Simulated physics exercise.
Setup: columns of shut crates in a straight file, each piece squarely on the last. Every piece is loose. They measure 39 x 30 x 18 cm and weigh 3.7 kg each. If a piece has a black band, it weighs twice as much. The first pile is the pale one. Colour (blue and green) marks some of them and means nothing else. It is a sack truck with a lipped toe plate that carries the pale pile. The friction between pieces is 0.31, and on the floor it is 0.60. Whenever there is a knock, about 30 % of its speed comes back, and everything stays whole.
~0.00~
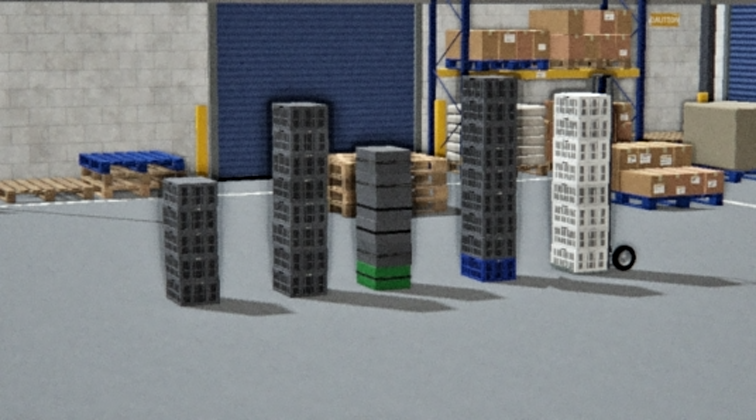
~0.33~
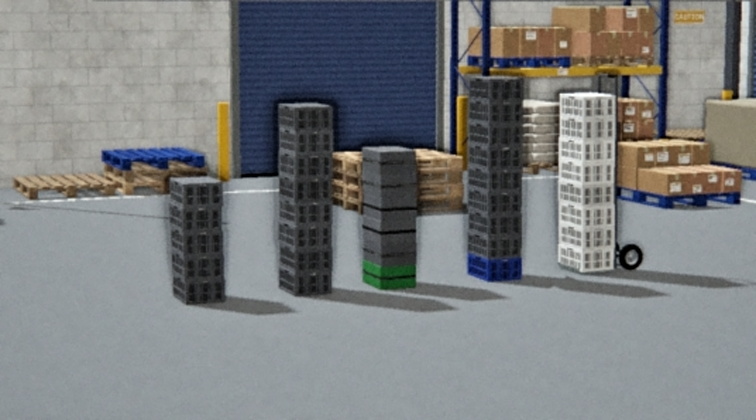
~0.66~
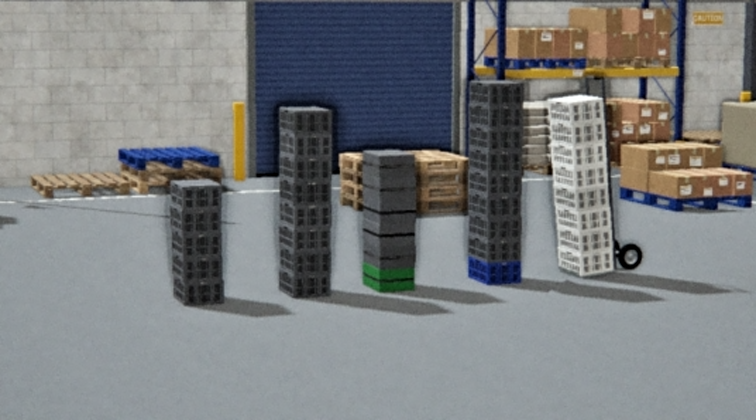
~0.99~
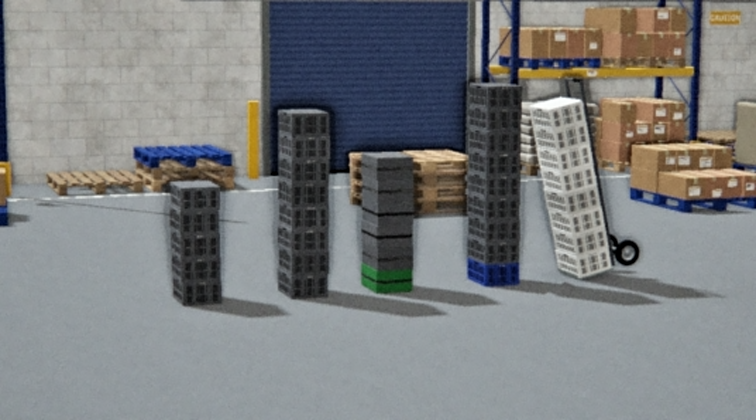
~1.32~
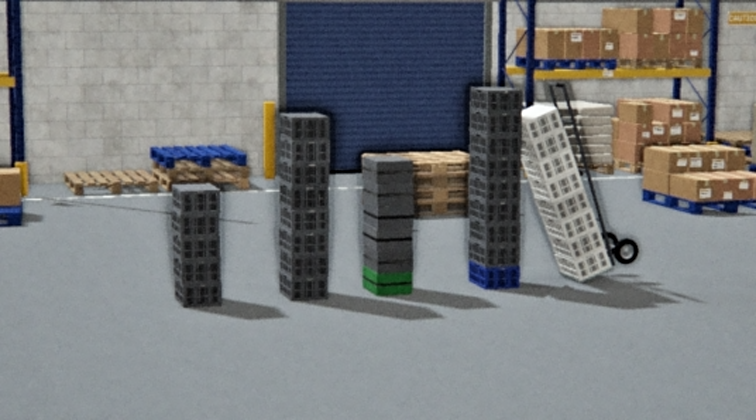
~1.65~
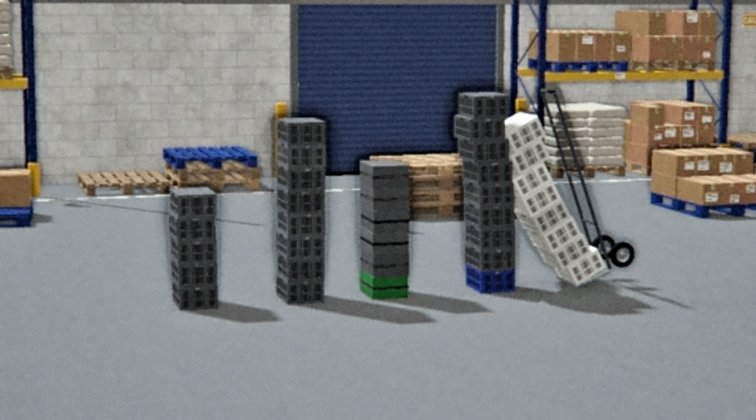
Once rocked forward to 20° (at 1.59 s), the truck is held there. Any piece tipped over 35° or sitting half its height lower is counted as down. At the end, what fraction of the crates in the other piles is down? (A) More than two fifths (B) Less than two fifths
Answer: A.
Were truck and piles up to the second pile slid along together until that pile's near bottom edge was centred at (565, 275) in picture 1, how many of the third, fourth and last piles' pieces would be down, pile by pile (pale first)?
That would give third 6, fourth 8 and last 4.
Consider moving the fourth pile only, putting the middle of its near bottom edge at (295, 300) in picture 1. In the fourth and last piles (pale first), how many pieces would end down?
That gives fourth 7 and last 4.
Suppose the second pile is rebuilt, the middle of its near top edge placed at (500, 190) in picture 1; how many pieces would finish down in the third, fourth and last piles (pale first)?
Down by pile: Third 0, fourth 0, last 0.
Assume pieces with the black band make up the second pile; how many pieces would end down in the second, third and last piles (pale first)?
Second: 0; third: 0; last: 0.
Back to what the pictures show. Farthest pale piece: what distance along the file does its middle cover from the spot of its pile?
About 150 cm.
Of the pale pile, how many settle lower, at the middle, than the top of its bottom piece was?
3.
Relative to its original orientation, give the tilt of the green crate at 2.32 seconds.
It sits at about 0 degrees.
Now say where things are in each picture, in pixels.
In the first picture (each place is the centre of the face we see best; the camera moves round a little), truck frame (611, 115) 0° forward; blue crate (500, 270); green crate (393, 278); the others all in place.
The second picture shows truck frame (616, 115) 1° forward; blue crate (505, 270).
The third picture shows truck frame (605, 117) 6° forward, top of the pale pile leaning 6°; blue crate (504, 273); the others all in place.
The fourth picture shows truck frame (588, 118) 12° forward, top of the pale pile leaning 13°; blue crate (502, 275); the others all in place.
The fifth picture shows truck frame (574, 123) 18° forward, top of the pale pile leaning 21°; blue crate (503, 278); the others all in place.
The sixth picture shows truck frame (566, 128) 20° forward, top of the pale pile leaning 27°; blue crate (499, 282); green crate (390, 288); 6 have shifted.
By 2.32 s, 8 of the pale pile down; 2 of the 28 other crates down; blue crate tilted 23°.
By 3.18 s, 8 of the pale pile down; 10 of the 28 other crates down; green crate tilted 26°; blue crate tilted 24°.
By 4.16 s, 7 of the pale pile down; 24 of the 28 other crates down; green crate tilted 27°; blue crate tilted 23°.
When it is over (6.4 s), 7 of the pale pile down; 24 of the 28 other crates down; green crate tilted 27°; blue crate tilted 23°. That is 86 per cent. In pixels of the last frame, middles, green crate near (377, 277), blue crate near (485, 272).
